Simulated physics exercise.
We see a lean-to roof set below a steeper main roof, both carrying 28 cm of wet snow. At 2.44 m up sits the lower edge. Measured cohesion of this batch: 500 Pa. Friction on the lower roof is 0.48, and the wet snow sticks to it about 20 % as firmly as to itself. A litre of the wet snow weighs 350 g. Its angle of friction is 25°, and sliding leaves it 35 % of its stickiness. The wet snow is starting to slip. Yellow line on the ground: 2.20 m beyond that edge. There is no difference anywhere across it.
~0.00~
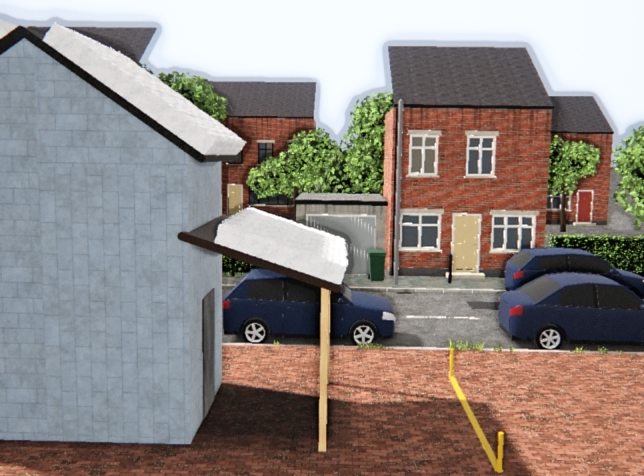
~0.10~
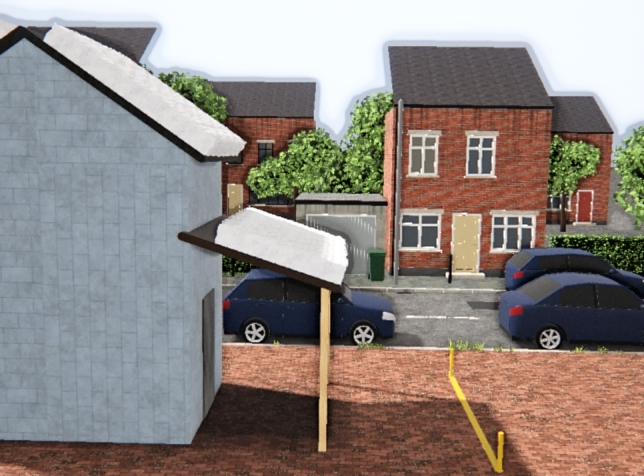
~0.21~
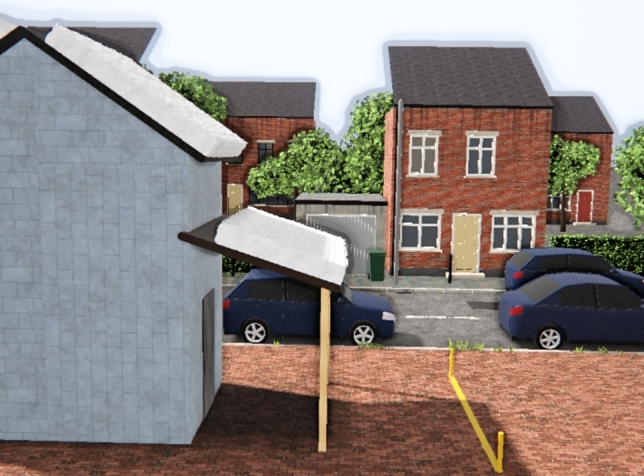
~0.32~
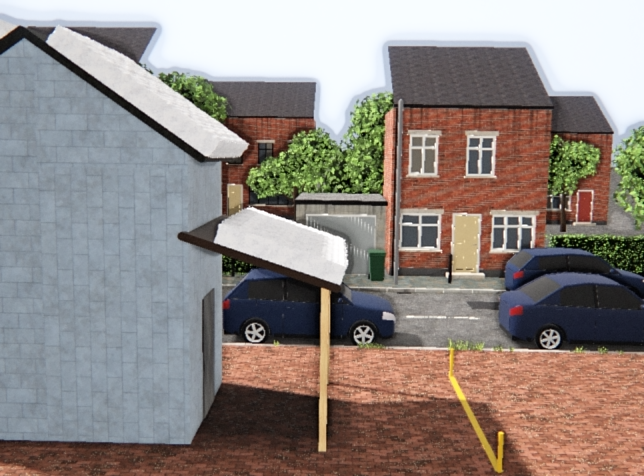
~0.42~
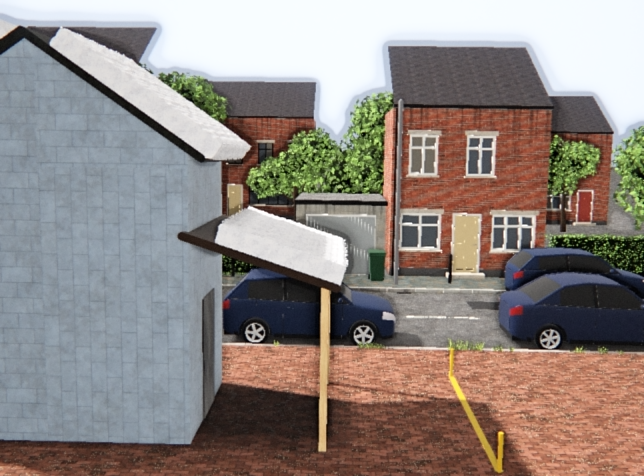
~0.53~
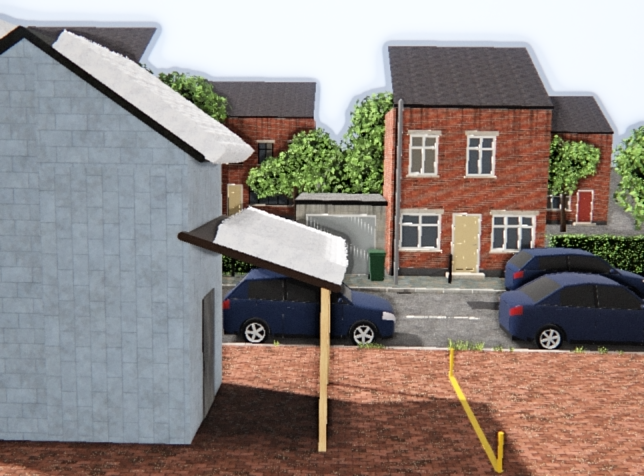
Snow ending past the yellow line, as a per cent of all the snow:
Roughly 8 %.
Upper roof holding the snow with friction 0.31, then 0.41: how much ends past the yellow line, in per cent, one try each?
Respectively 25 percent and 16 percent.
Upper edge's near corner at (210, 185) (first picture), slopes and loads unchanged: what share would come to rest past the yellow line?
Result: Near 0 %.
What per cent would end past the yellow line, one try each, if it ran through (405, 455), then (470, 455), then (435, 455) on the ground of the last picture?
First try around 30 per cent, second around 12 per cent, third around 22 per cent.
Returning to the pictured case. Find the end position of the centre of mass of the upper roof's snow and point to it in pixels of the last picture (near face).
Roughly at (381, 369).
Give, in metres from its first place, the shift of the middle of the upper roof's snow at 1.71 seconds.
It is around 1.8 m from where it started.
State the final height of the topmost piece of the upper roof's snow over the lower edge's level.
0.9 m, give or take.
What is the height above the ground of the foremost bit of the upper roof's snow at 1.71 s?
Somewhere around 3.0 metres, I'd say.
After 1.07 s, none is below the lower edge and 0 % is past the line.
After 1.71 s, none is below the lower edge and 0 % is past the line.
After 2.36 s, 4 % is below the lower edge and 0 % is past the line.
After 3.00 s, 42 % is below the lower edge and 0 % is past the line.
After 4.50 s, at the end, 58 % is below the lower edge and 8 % is past the line.
